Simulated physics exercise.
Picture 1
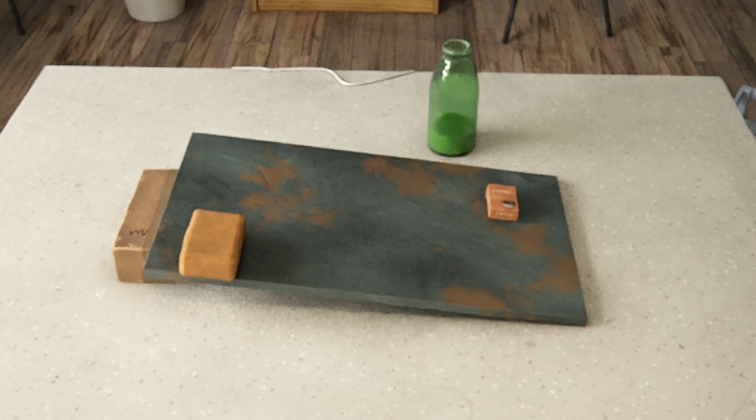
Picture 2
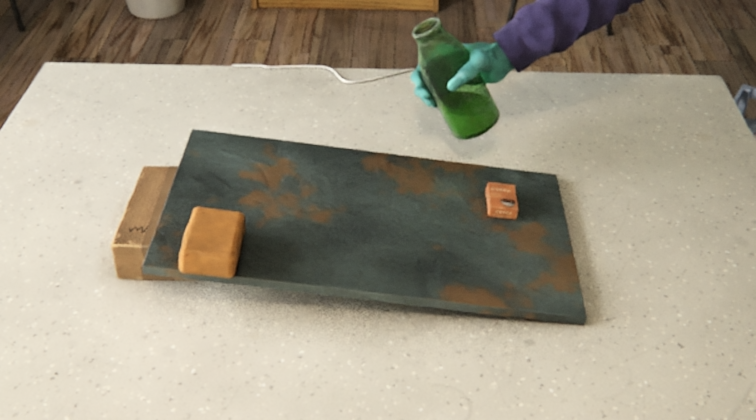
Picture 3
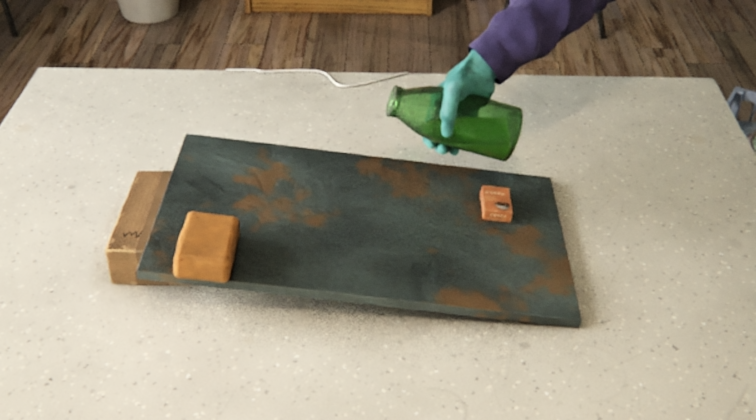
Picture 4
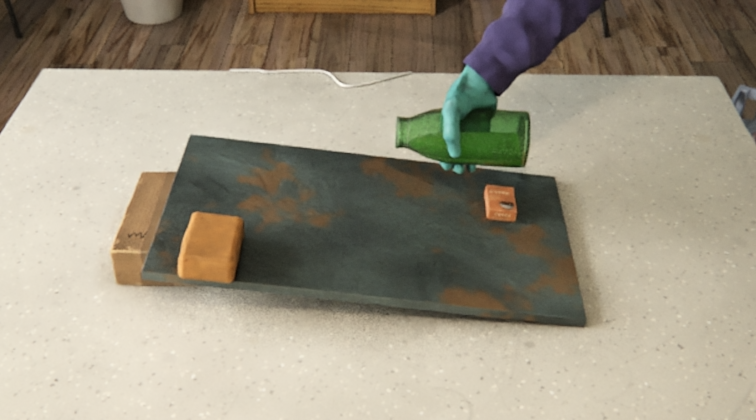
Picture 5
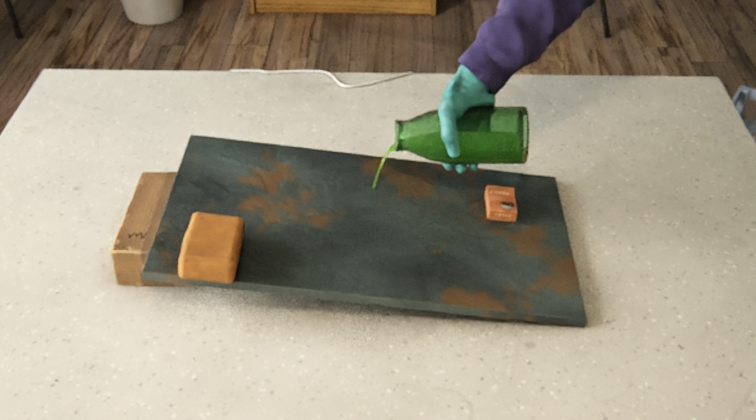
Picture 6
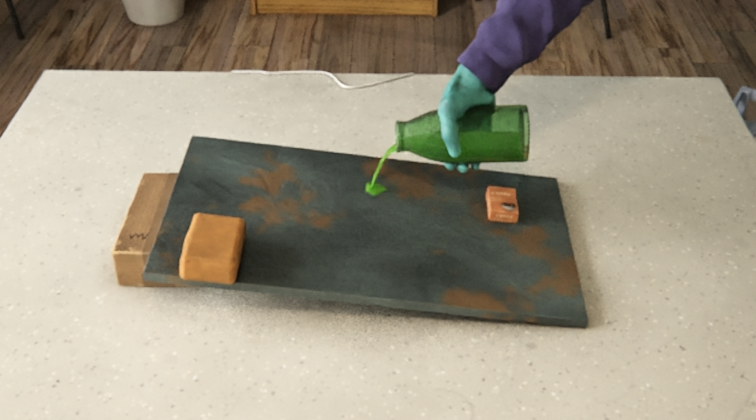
A gloved hand in a purple sleeve lifts a green glass bottle from behind a dark, rust-patched board holding two small blocks. It tips the bottle leftward until it lies nearly level above the board, and then a thin green stream pours out, forming a small bright patch on the surface.
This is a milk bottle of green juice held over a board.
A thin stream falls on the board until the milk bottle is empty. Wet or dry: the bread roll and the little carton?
The bread roll escapes; the little carton is reached.
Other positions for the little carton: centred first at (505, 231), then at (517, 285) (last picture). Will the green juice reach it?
Lab note - try 1: It gets touched by it; try 2: It avoids the spill.
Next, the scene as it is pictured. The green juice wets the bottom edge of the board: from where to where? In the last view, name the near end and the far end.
Wet edge limits: (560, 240) near, (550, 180) far.
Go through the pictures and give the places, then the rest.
In the first picture, the board slopes down to the right; milk bottle (454, 95) about a quarter full; bread roll (213, 244); little carton (502, 202).
In the second picture, milk bottle (451, 75) tipped 25° with all of its load; bread roll (213, 242).
In the third picture, milk bottle (449, 117) tipped 75° with all of its load; little carton (496, 204).
In the fourth picture, the board slopes down to the right; milk bottle (458, 135) tipped 85° with all of its load; bread roll (212, 247).
In the fifth picture, the first of it lands; milk bottle (458, 135) tipped 90° with all of its load; little carton (500, 204).
In the sixth picture, the first of it lands; milk bottle (458, 135) tipped 95° with nearly all of its load; bread roll (214, 248); little carton (502, 204).
Soon after, it runs down to the right; the bread roll is dry; the little carton is dry.
Later, it runs down to the right and off the end; the bread roll is dry; the little carton is wet.
In the end, it runs down to the right and off the end; the bread roll is dry; the little carton is wet.
